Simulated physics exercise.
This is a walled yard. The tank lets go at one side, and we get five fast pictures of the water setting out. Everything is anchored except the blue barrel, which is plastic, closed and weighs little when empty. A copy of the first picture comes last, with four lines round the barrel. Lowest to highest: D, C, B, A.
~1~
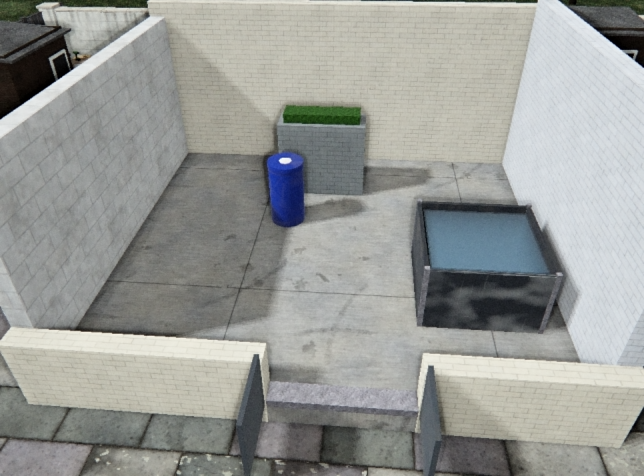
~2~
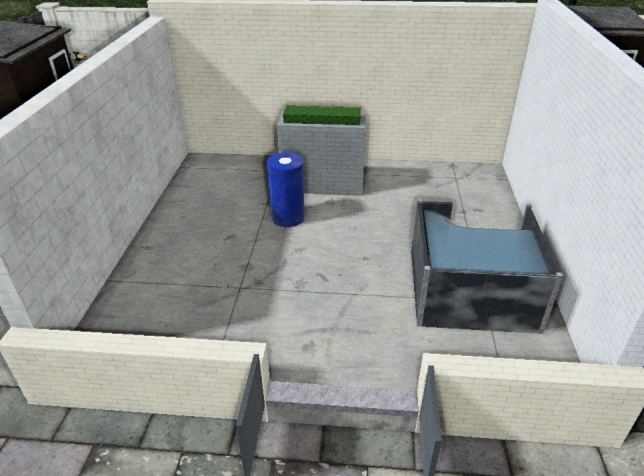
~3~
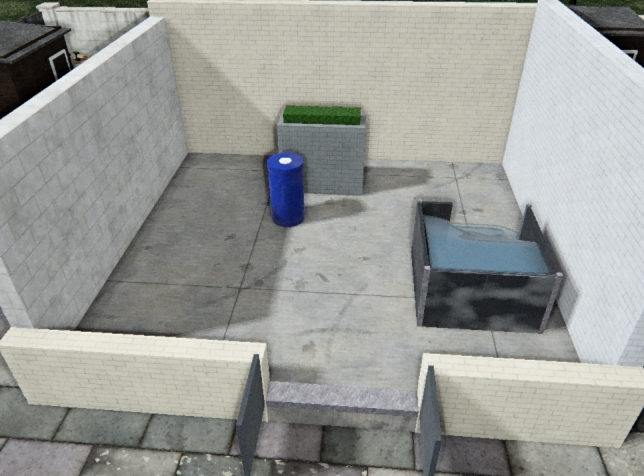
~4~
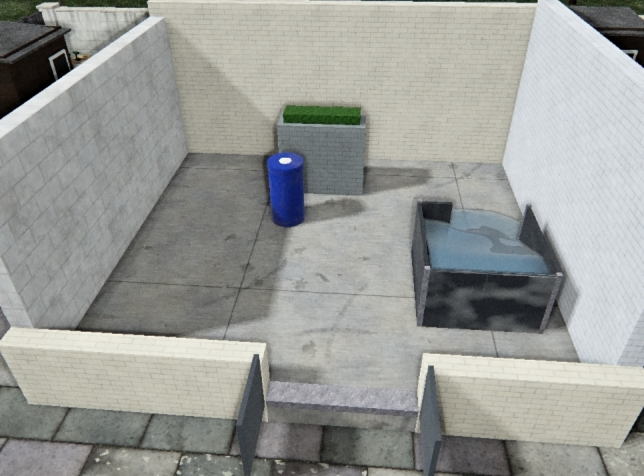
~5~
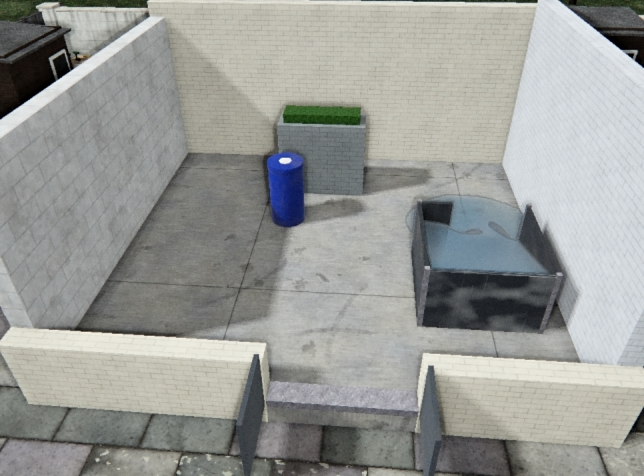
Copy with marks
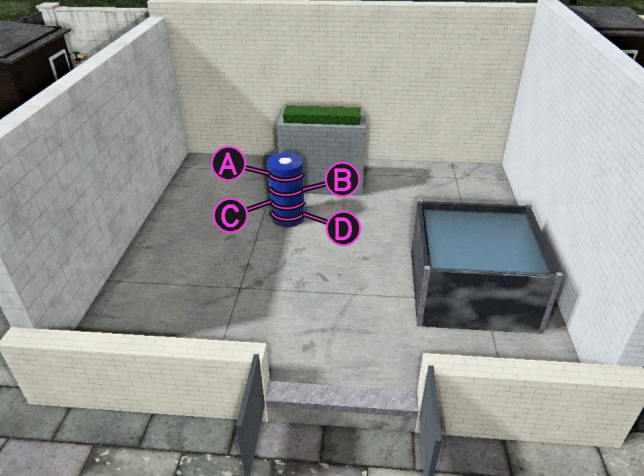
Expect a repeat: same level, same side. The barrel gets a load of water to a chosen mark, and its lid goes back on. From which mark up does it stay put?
Go for D.
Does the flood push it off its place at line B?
No, that is safe.
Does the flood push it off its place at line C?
No, not at all.
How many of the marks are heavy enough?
All four.
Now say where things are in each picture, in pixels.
In the first frame, lid of the blue barrel at (285, 161); tank full, its middle at (481, 241); open gate at (344, 352).
In the second frame, water covers 2 % of the ground, mostly out of sight from here.
In the third frame, water covers 3 % of the ground, mostly out of sight from here.
In the fourth frame, water covers 6 % of the ground, mostly out of sight from here.
In the fifth frame, lid of the blue barrel at (285, 161); 9 % of the ground wet, in view closest to the barrel at (432, 202).
On the marked copy, A at (283, 180); B at (284, 195); C at (285, 208); D at (286, 219); from the bottom up D, C, B, A.
With A, it does not move.
With B, it does not move.
With C, it does not move.
With D, it does not move.
